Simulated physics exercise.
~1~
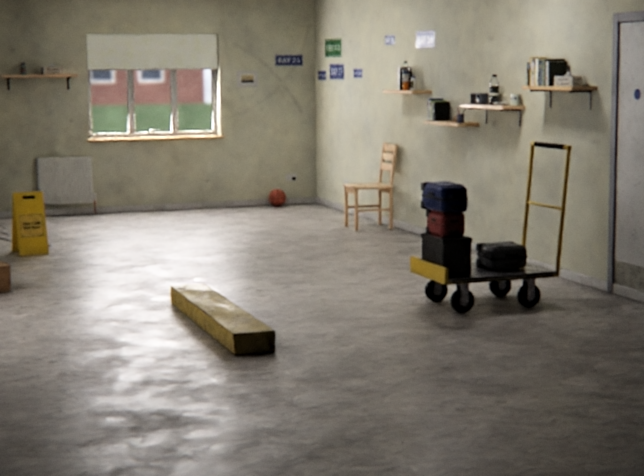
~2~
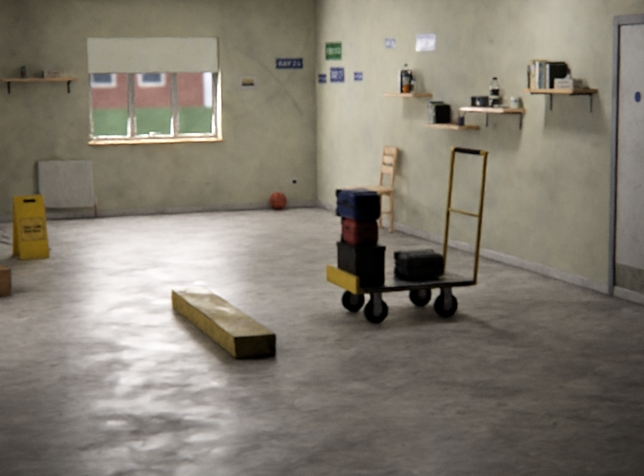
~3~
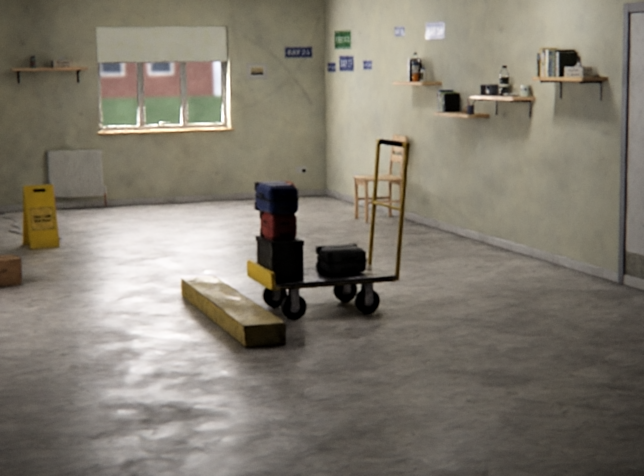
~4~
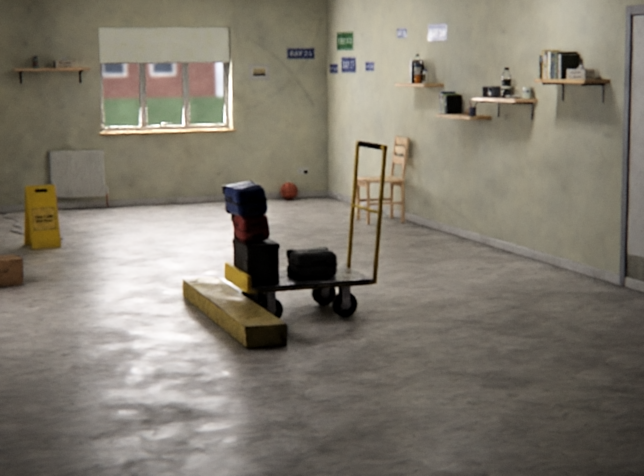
A bare room with a glossy grey floor is seen from a slightly swaying viewpoint, with a window in the back wall and shelves along the right wall. A flat trolley with a tall yellow handle stands at the right, carrying a blue, a red and a black case stacked at its front and a low dark case behind. A yellowish kerb lies on the floor near the centre. The trolley rolls left across the room, passing a wooden chair, and reaches the kerb. There the stack leans left, with all four pieces still on the deck.
